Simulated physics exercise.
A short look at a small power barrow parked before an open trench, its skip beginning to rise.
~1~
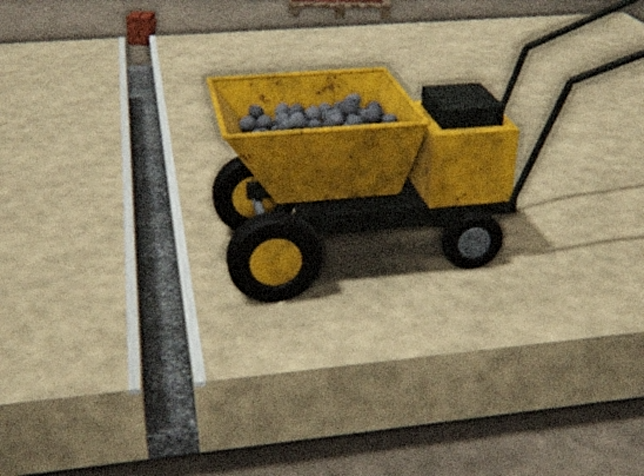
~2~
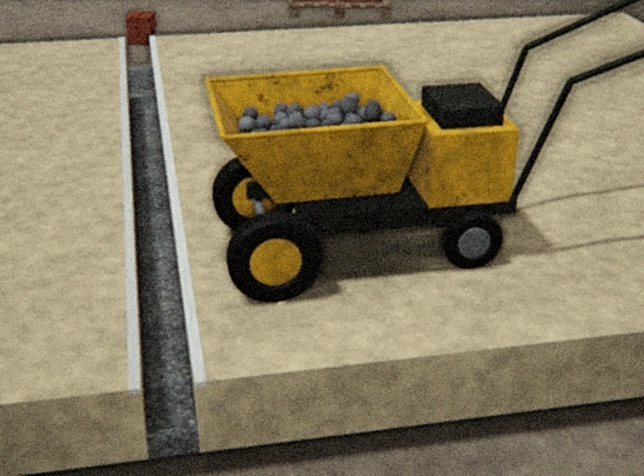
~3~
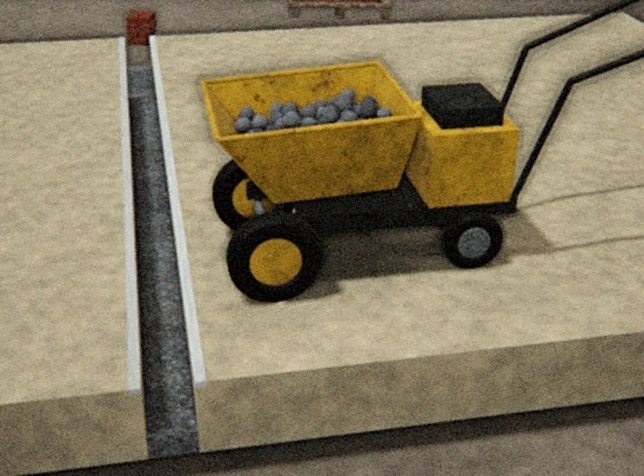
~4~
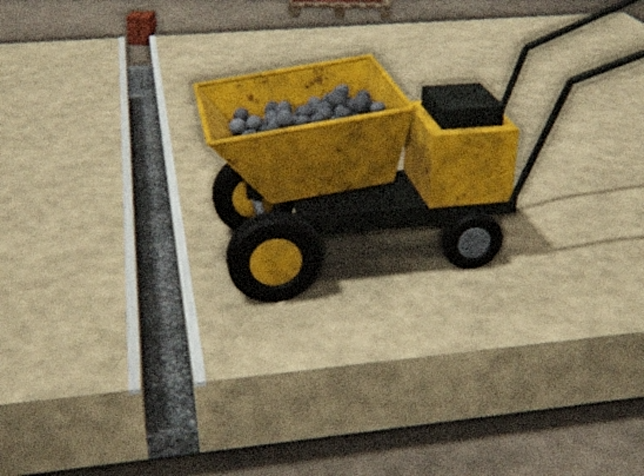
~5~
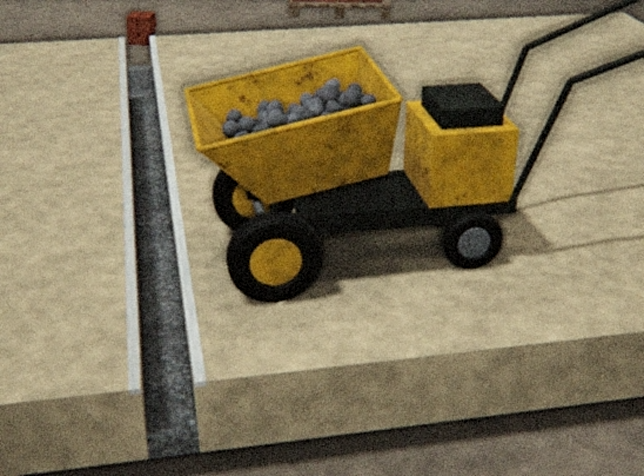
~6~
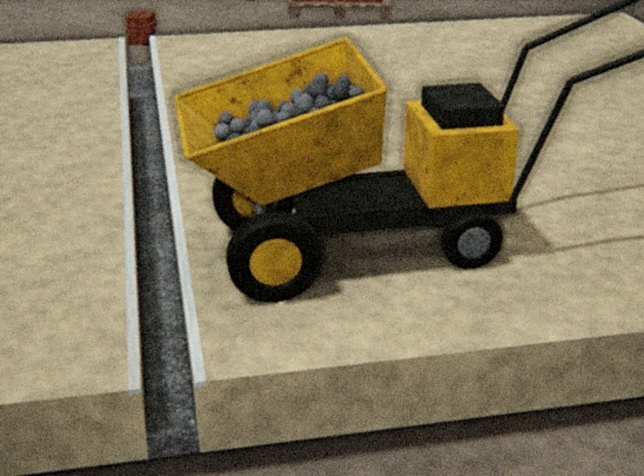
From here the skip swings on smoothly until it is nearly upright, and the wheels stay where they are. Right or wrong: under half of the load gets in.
Right.
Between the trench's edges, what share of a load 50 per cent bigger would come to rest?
About 10 per cent.
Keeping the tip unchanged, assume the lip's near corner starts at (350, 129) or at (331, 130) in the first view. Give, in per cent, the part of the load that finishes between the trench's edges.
First try: Some 50 %; second try: 60 %.
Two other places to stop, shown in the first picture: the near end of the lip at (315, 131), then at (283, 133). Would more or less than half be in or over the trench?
Spot 1 gives the bigger portion, spot 2 gives the bigger portion.
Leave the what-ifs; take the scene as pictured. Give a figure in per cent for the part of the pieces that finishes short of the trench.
I'd put it at around 0 percent.
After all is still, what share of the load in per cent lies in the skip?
Estimate: Near 15 %.
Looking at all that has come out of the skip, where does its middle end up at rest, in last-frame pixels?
Centre at rest, last view: Approx. (80, 272).
Soon, skip tipped steeply; all in the skip.
A while on, skip tipped steeply; nearly all in the skip; a small part beyond it; a stray few falling.
Towards the end, skip tipped right over; about a third in the skip; a stray few in or heaped over the trench; about two thirds beyond it.
Finally, skip tipped right over; a small part in the skip; a small part in or heaped over the trench; most beyond it.
